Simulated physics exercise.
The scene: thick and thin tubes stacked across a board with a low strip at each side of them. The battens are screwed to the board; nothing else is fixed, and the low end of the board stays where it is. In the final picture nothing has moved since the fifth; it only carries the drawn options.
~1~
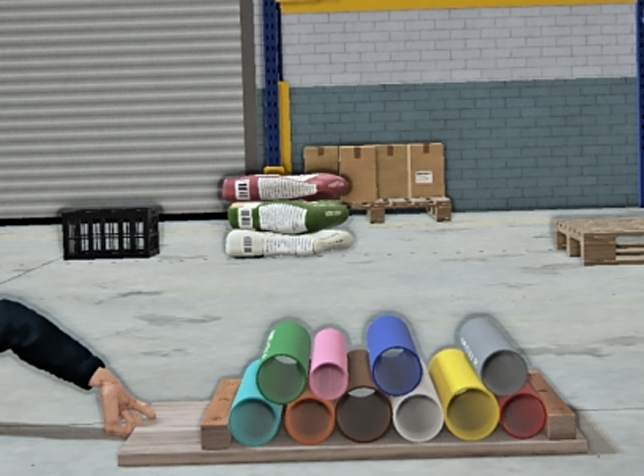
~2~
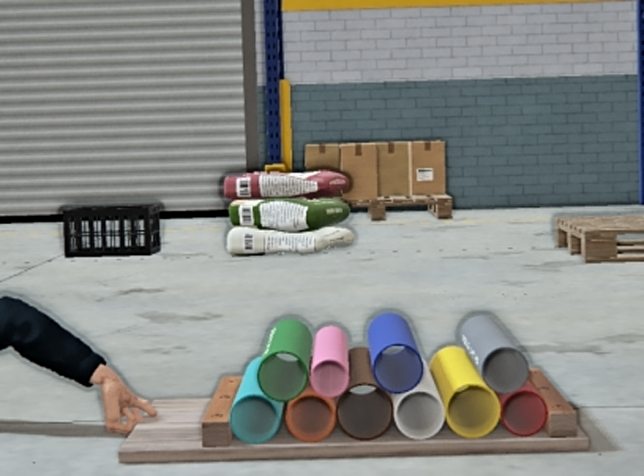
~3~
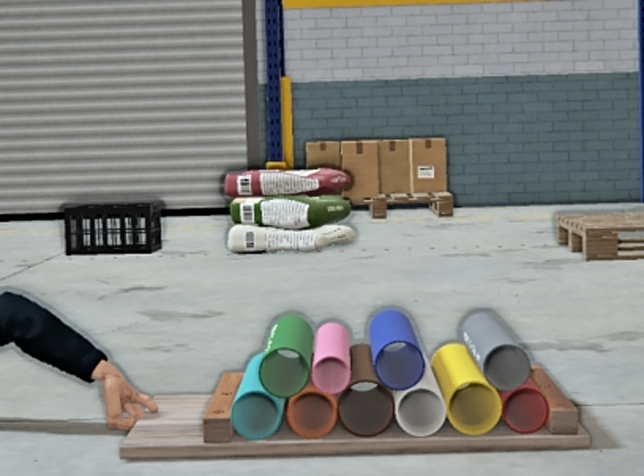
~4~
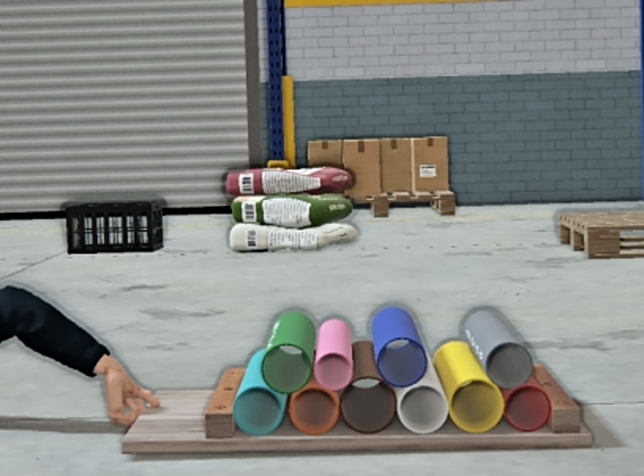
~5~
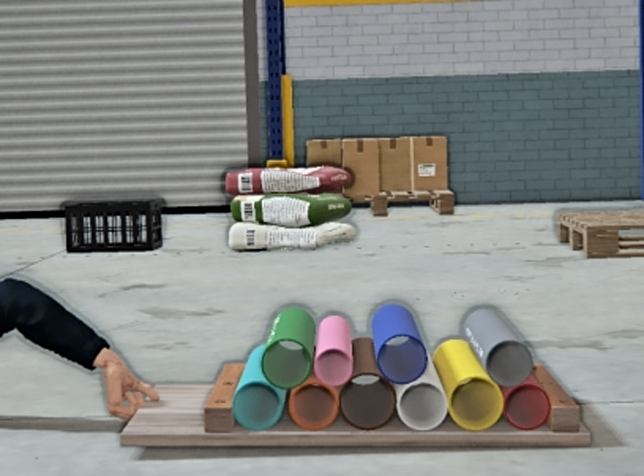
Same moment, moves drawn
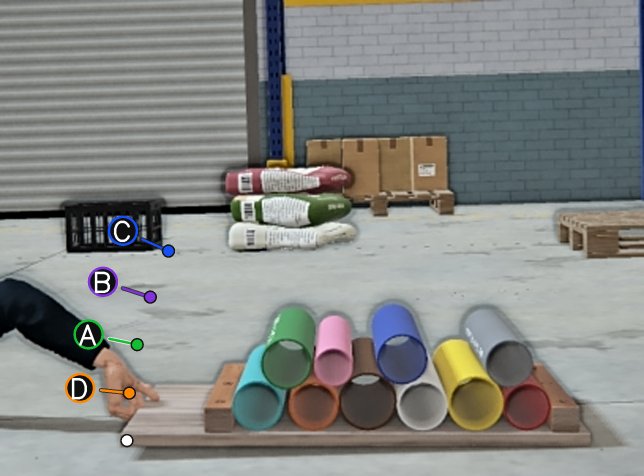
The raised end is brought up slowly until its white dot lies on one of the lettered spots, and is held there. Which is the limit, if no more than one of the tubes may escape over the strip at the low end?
The highest mark that will do is B.
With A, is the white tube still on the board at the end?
The white tube: Yes.
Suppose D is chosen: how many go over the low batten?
It comes to none.
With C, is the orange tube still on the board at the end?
The orange tube: Yes.
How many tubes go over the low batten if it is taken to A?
It comes to none.
On the copy, A at (137, 345); B at (150, 297); C at (169, 251); D at (129, 393); the white dot at (127, 441).
On B. First, board at 14°.
Then, board at 20°.
Finally, board at 20°, none over the low batten.
By contrast, A none over the low batten; C two over the low batten (grey, blue); D none over the low batten.
